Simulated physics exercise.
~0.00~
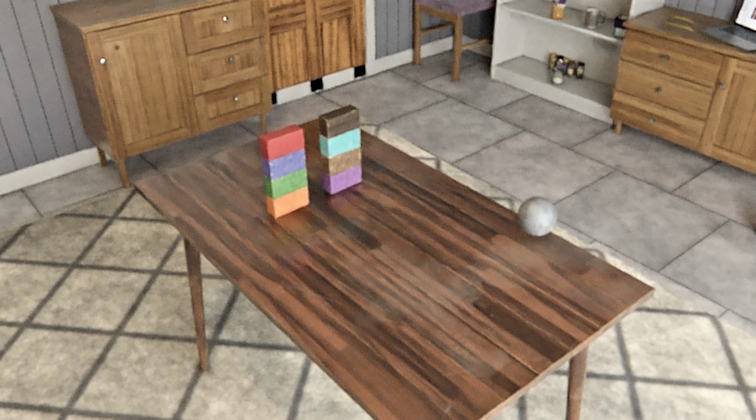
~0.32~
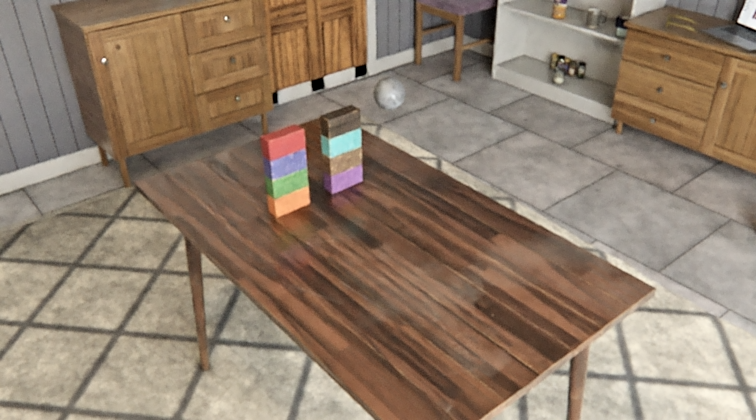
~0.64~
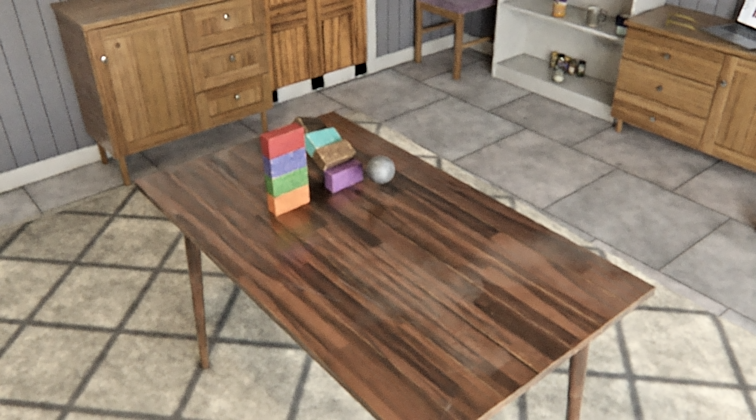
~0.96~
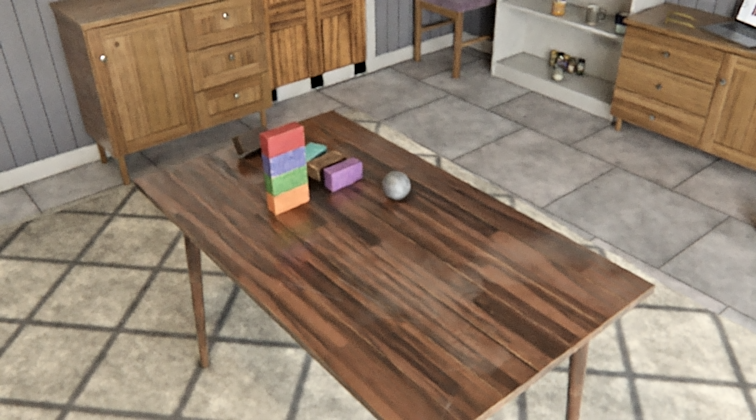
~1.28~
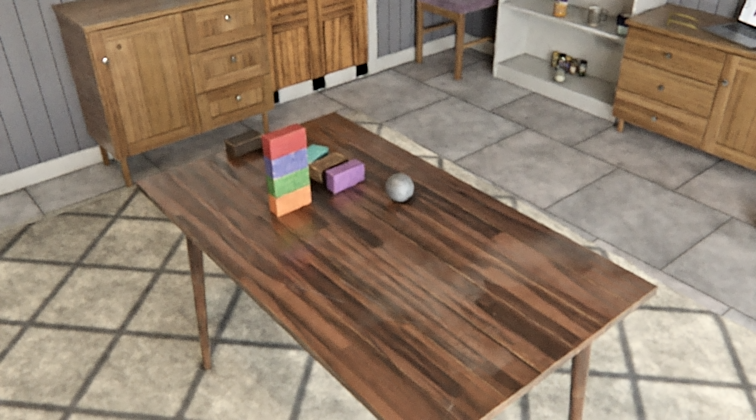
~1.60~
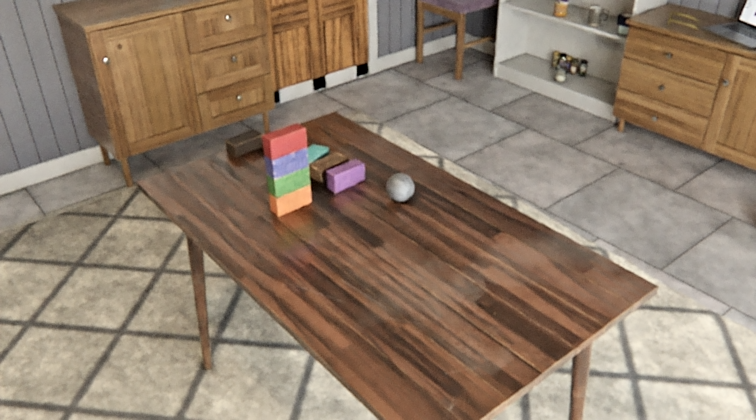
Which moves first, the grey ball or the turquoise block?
The grey ball moves first, flying toward the stacks while the turquoise block is still in place. The turquoise block topples only afterward.
